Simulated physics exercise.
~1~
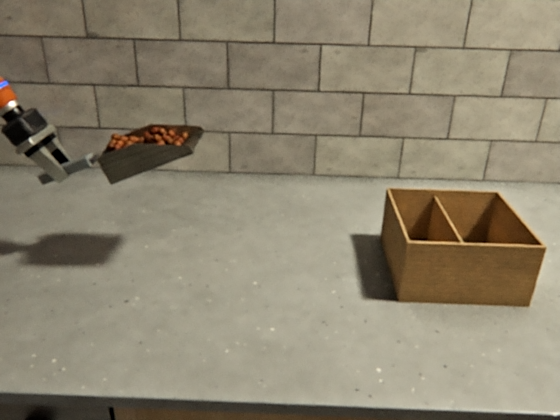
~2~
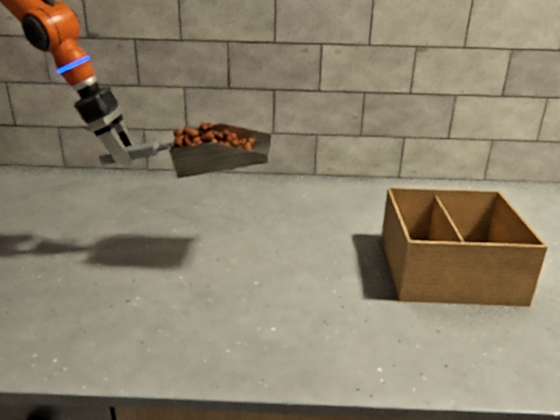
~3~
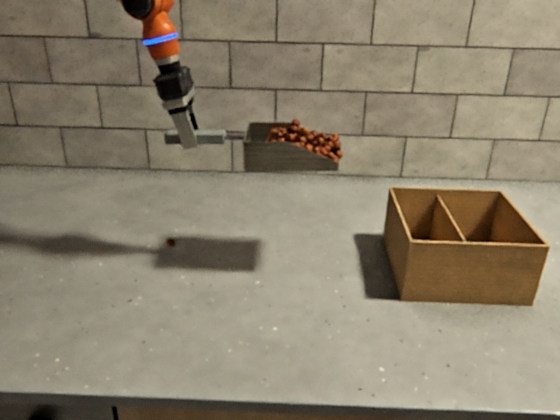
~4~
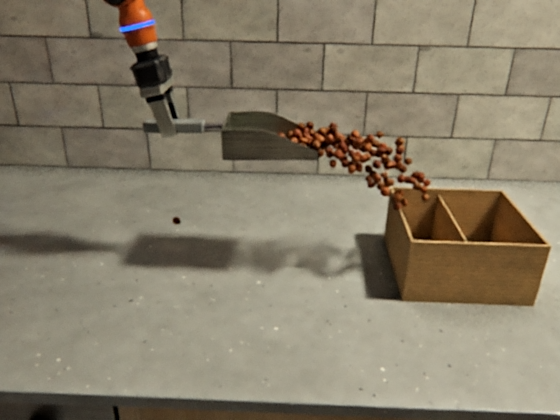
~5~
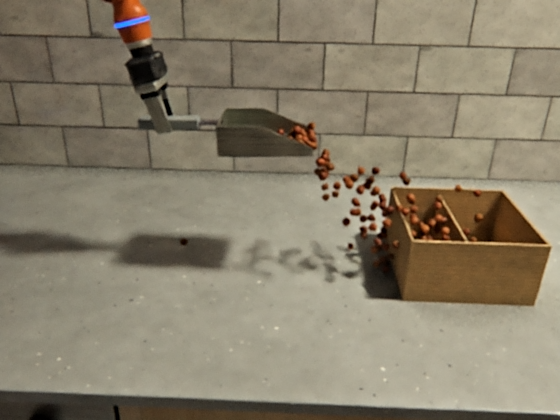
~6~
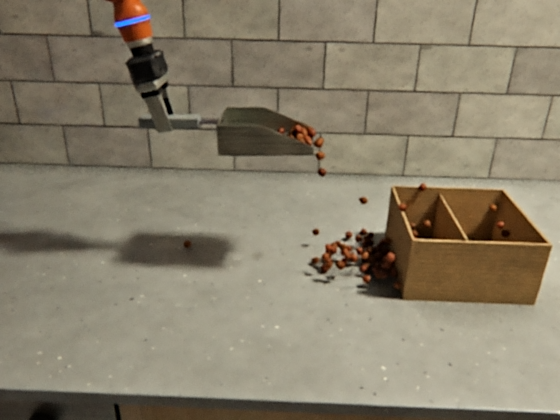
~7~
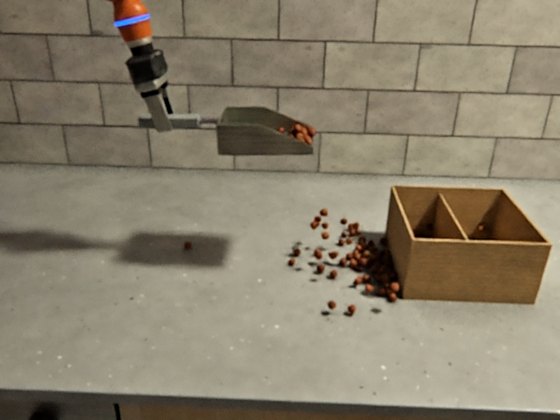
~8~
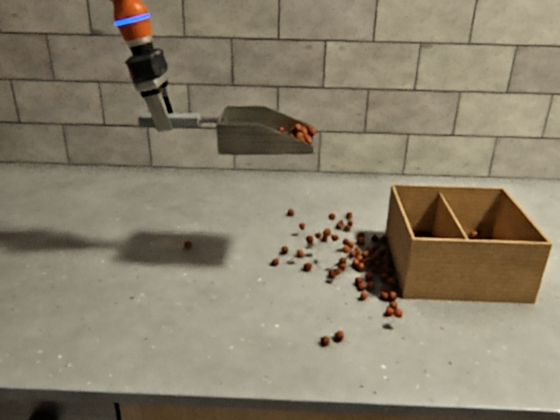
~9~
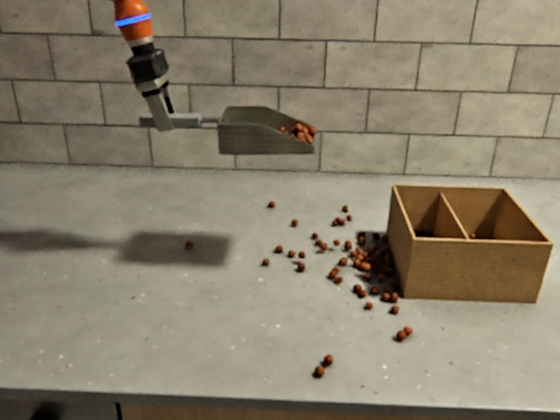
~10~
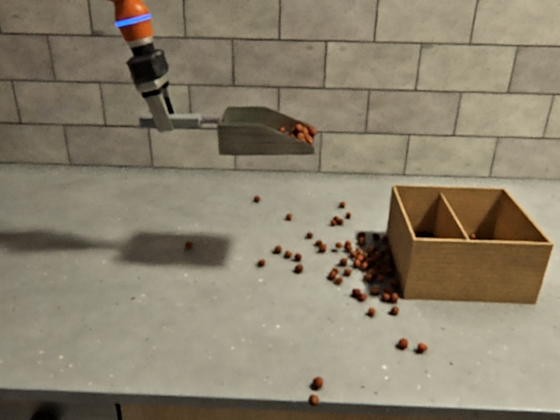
On a grey speckled countertop before a pale brick wall, seen from the front and slightly above, a wooden box split into two compartments stands at the right. An orange and black robot arm at the left carries a grey scoop heaped with reddish-brown hazelnuts to the right, tilting it along the way. The scoop then stops and draws back a little, and the nuts fly off its open front in a stream towards the box. Some drop inside, while many fall short and scatter over the counter. The scoop stays still with a few nuts left in it as several roll towards the front edge.
